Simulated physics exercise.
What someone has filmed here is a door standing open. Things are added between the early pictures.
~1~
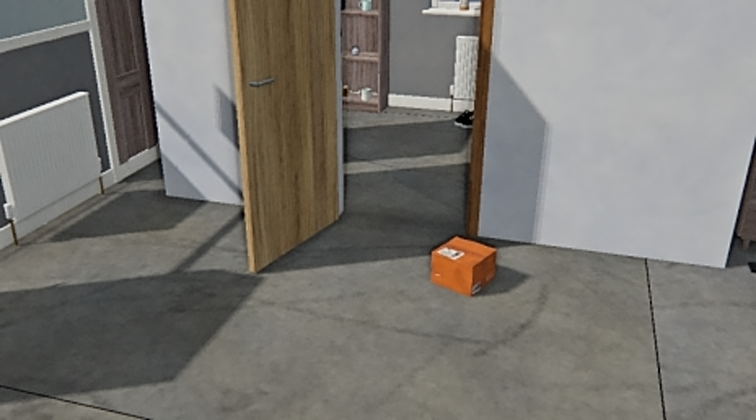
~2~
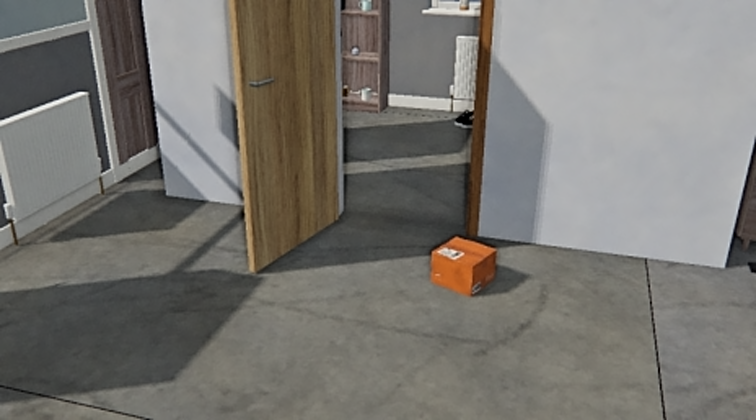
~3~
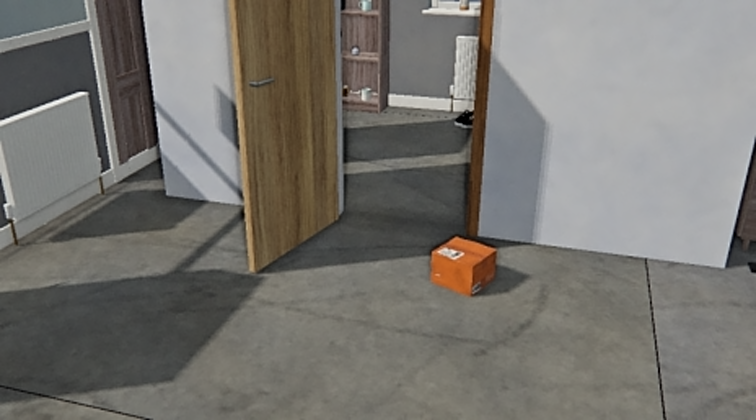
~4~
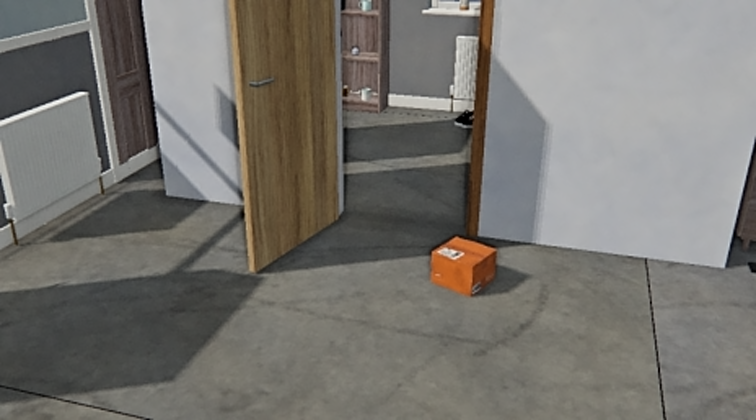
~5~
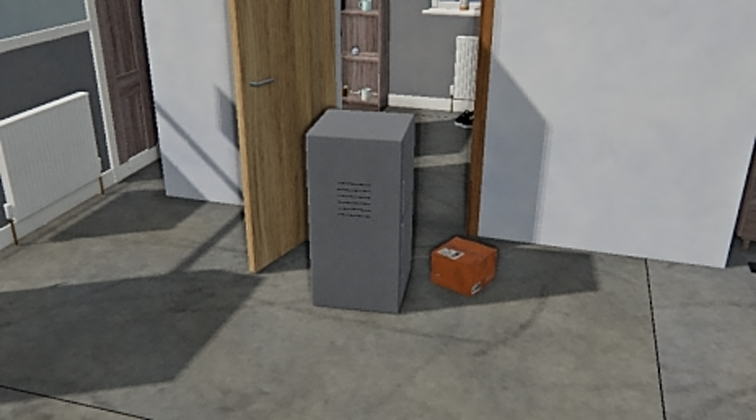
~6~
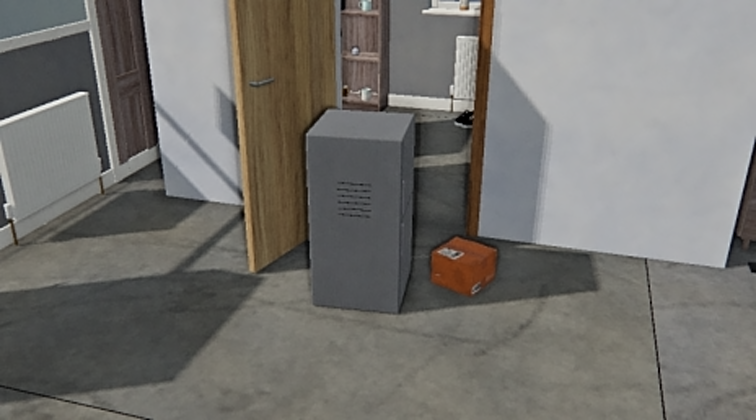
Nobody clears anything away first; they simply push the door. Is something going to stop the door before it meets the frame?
Well, the door doesn't make it all the way in the end.
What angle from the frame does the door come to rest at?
Open angle: About 75°.
Then, 0.40 s later than the last frame, open by 94°.
Then, 0.50 s later than the last frame, open by 89°.
Then, 0.70 s later than the last frame, open by 77°.
When it is over, open by 77°; both as before. End places, in pixels of the last picture, grey appliance near (364, 211).
